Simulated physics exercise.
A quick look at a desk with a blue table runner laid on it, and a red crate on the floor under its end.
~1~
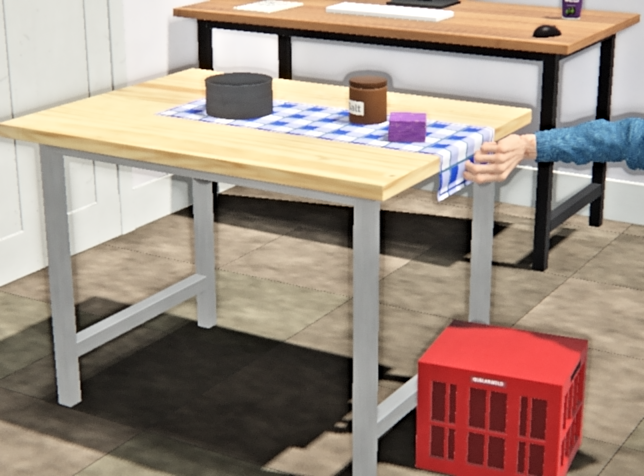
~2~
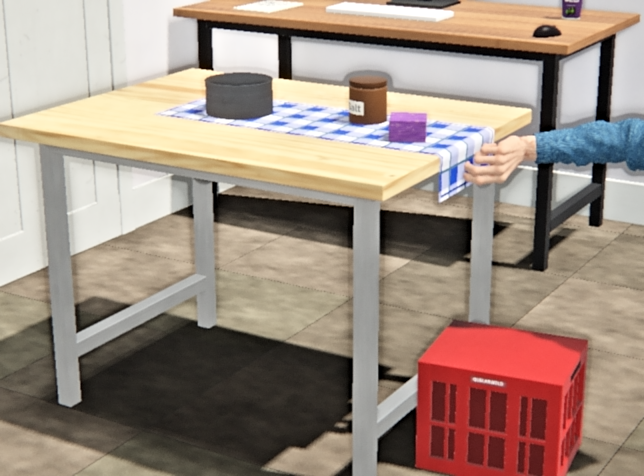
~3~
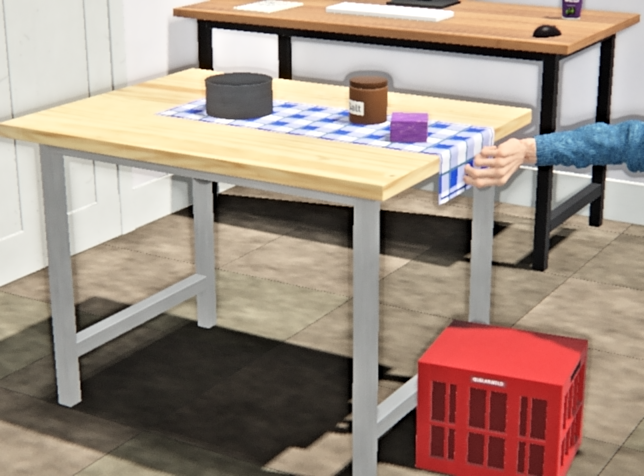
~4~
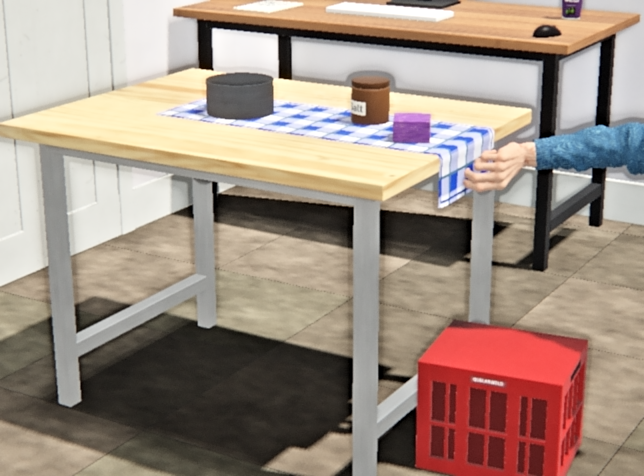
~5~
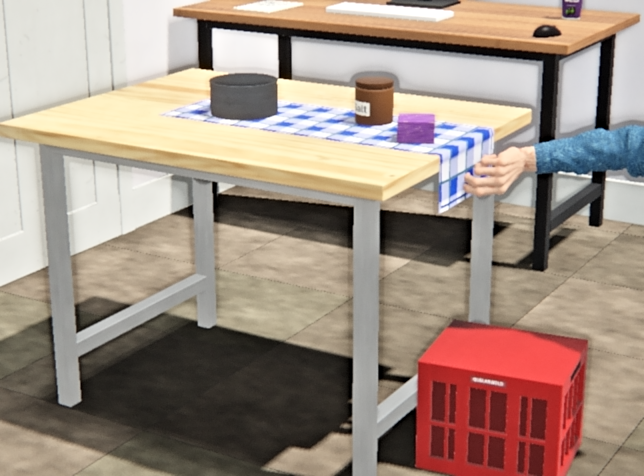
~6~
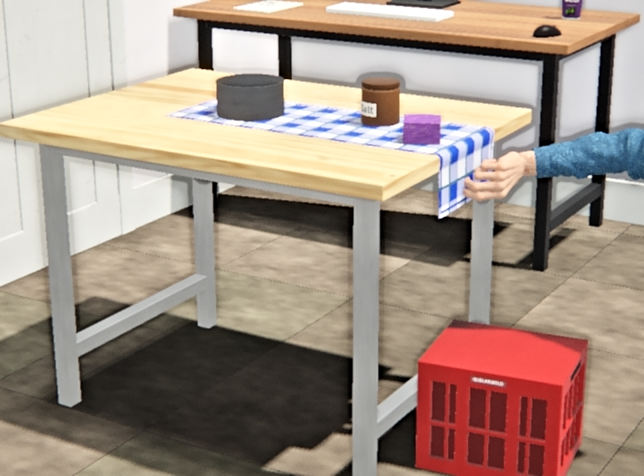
A room with a tiled floor and white walls is seen from slightly above, with a pale wooden table in front of a darker desk. A dark grey pot, a brown jar and a purple block stand on a blue-and-white checked cloth, and a red crate sits below the table's right end. A blue-sleeved arm slowly draws the cloth slightly rightward and down over the edge, the objects shifting with it, while the camera stays still.
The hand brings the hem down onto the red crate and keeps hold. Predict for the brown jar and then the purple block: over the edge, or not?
Prediction - brown jar: Over; purple block: Over.
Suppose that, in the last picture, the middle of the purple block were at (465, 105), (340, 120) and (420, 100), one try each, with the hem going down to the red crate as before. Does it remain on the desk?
First try: It stays put; second try: It leaves the top; third try: It stays put.
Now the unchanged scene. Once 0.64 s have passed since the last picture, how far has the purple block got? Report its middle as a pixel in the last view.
Near pixel (488, 204).
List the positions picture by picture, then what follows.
In the first picture, table runner end (438, 201); brown jar (368, 79); purple block (408, 116); pot (239, 79); top of the crate (514, 365).
In the second picture, table runner end (439, 202), far hem (154, 115); purple block (408, 116); purple block stands on the cloth.
In the third picture, table runner end (439, 205); brown jar (369, 79).
In the fourth picture, table runner end (438, 208), far hem (155, 115); purple block (412, 117).
In the fifth picture, table runner end (439, 213); brown jar (375, 80).
In the sixth picture, table runner end (439, 218), far hem (164, 116); brown jar (381, 81); purple block (423, 118); top of the crate (514, 365).
Then, 0.64 s on from there, hem going down; jar carried along near (422, 107); block over the edge.
Then, 1.38 s on from there, hem going down; jar carried along near (470, 113); block down below near (501, 313).
In the end, hem on the crate; jar down below near (545, 301); block down below near (501, 314). The brown jar falls off and the purple block goes over the edge.
